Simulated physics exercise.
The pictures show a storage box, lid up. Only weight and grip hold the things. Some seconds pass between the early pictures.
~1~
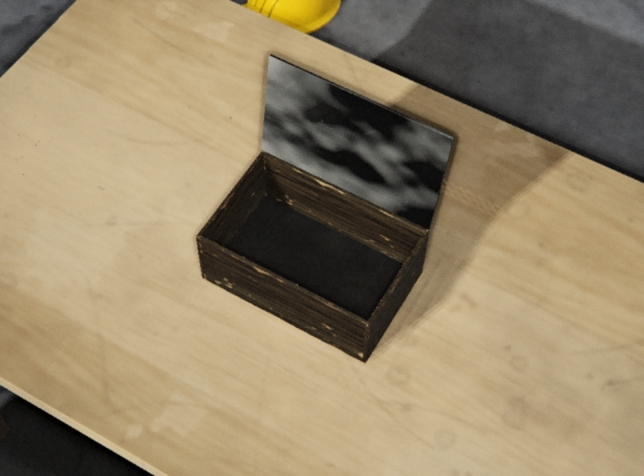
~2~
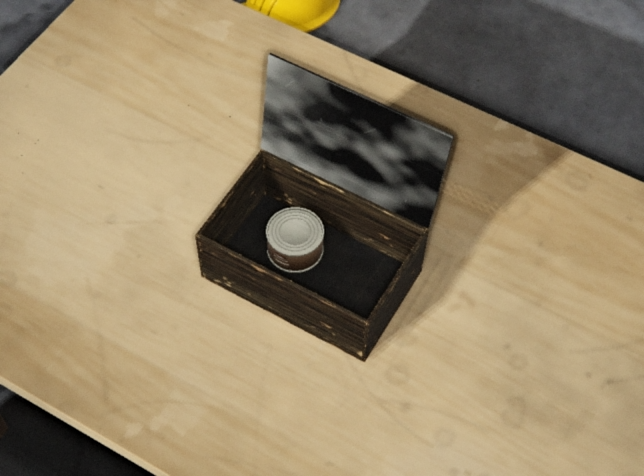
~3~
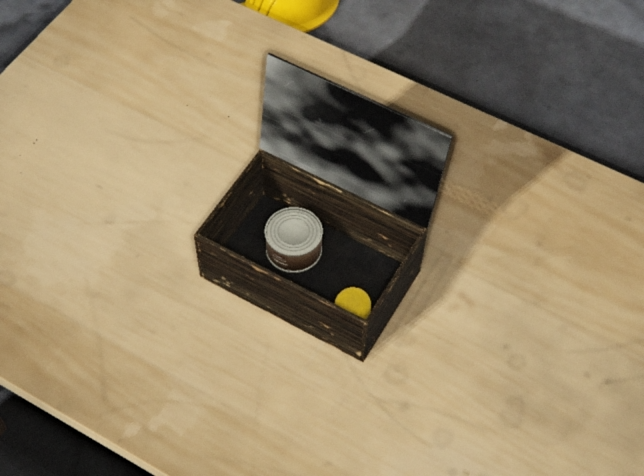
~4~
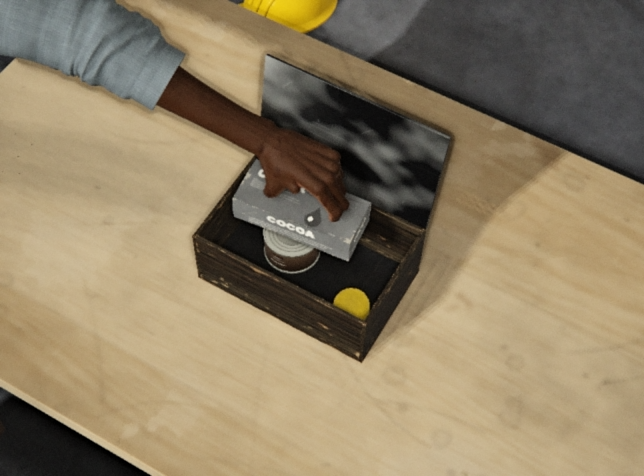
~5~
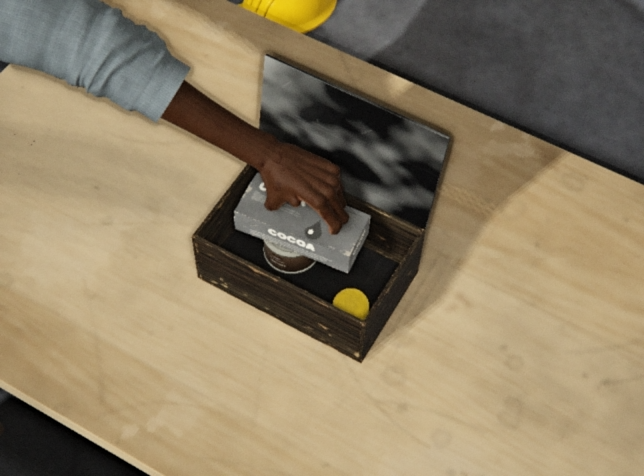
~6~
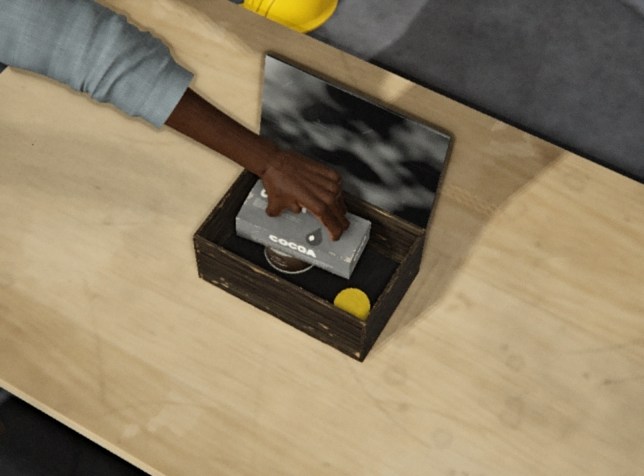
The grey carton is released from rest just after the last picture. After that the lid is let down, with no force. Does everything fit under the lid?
Outcome: The lid shuts flat.
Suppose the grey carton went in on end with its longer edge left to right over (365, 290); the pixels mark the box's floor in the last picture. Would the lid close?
Then it stays ajar.
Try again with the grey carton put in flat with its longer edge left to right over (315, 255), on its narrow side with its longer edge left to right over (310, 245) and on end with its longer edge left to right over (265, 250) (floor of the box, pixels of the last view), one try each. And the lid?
First try: It closes; second try: It stays ajar; third try: It will not close.
Then, 1.40 s on from there, lid 72° above the rim.
Then, 1.90 s on from there, lid 26° above the rim.
In the end, lid shut; all 3 unmoved. At the end, from the last picture's camera, grey carton near (304, 231).
